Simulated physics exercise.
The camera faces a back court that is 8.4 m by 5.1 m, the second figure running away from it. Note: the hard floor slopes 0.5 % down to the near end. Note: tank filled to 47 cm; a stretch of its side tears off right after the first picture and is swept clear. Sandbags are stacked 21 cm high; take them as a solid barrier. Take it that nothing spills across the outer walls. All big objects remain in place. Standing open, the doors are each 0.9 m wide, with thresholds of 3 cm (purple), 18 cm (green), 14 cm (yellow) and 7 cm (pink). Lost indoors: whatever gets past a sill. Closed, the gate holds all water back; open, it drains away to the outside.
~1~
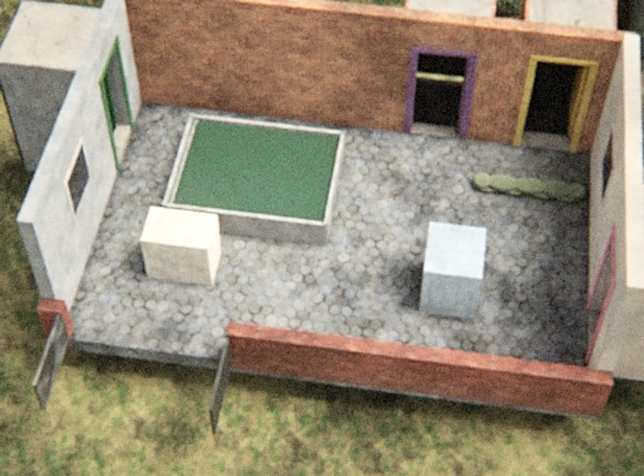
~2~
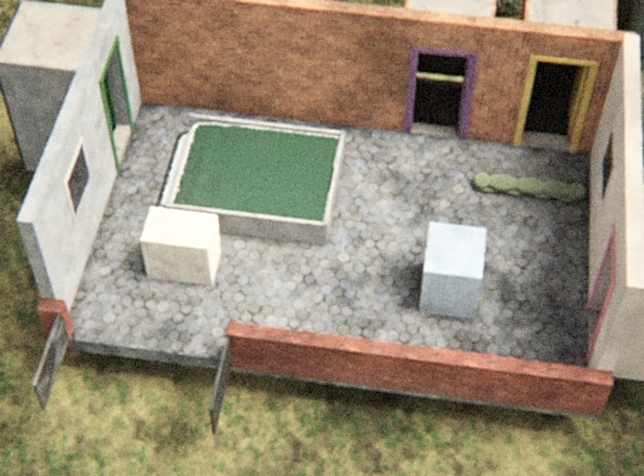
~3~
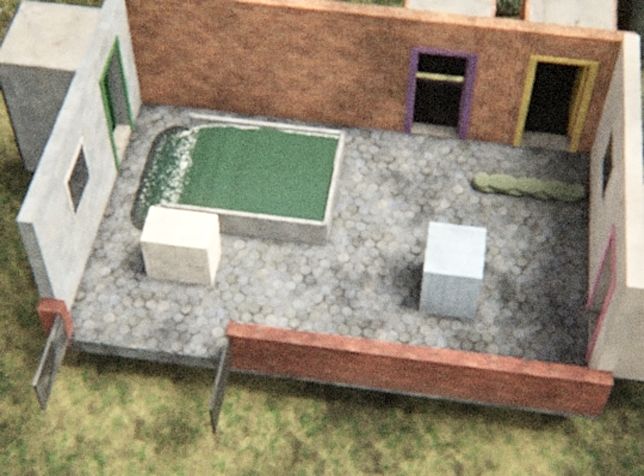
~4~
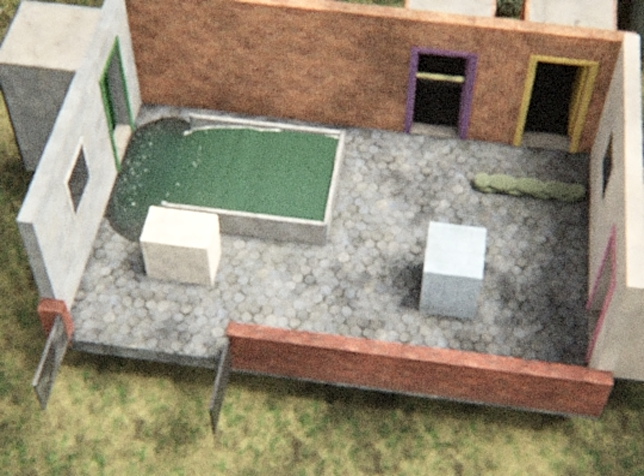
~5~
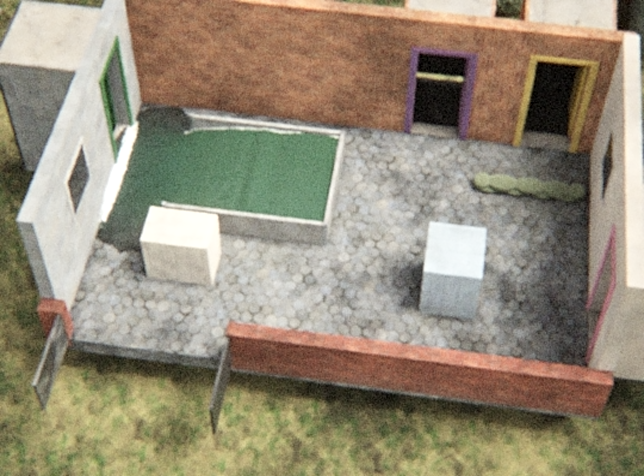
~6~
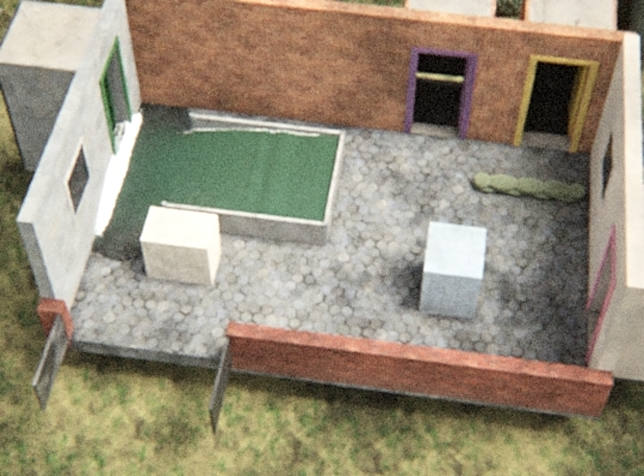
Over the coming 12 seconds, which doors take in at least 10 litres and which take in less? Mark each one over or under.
Purple door - over; green door - over; yellow door - under; pink door - under.
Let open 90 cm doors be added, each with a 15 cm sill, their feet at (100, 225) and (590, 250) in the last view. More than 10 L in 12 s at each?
Taking them in order, the first is too much and the second fine.
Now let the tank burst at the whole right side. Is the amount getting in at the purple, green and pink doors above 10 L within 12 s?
Purple door surpasses it, green door doesn't reach it, pink door surpasses it.
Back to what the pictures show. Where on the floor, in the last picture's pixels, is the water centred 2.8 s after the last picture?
Centre: Approx. (201, 182) px.
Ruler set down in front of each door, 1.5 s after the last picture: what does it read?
Readings (cm): Purple = 0; green = 33; yellow = 0; pink = 0.
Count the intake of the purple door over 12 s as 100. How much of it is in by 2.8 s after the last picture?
That works out near 0%.
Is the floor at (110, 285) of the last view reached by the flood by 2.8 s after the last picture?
Looks like it's submerged.
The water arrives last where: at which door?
Last: Pink.
Then, 0.7 s after the last picture water covers 15 % of the floor and is deepest (36 cm) near (139, 111); purple door not reached, green door 34 cm at the sill, 39 L in, yellow door not reached, pink door not reached.
Then, 1.5 s after the last picture water covers 20 % of the floor and is deepest (38 cm) near (139, 111); purple door not reached, green door 33 cm at the sill, 97 L in, yellow door not reached, pink door not reached.
Then, 2.8 s after the last picture water covers 30 % of the floor and is deepest (28 cm) near (137, 118); purple door not reached, green door 26 cm at the sill, 168 L in, yellow door not reached, pink door not reached.
Then, 6.3 s after the last picture water covers 45 % of the floor and is deepest (15 cm) near (544, 179); purple door 4 cm at the sill, 7 L in, green door 9 cm at the sill, 184 L in, yellow door 12 cm at the sill, 0 L in, pink door not reached.
Then, 11.3 s after the last picture water covers 65 % of the floor and is deepest (8 cm) near (66, 325); purple door 5 cm at the sill, 19 L in, green door 8 cm at the sill, 184 L in, yellow door 5 cm at the sill, 0 L in, pink door 2 cm at the sill, 0 L in.
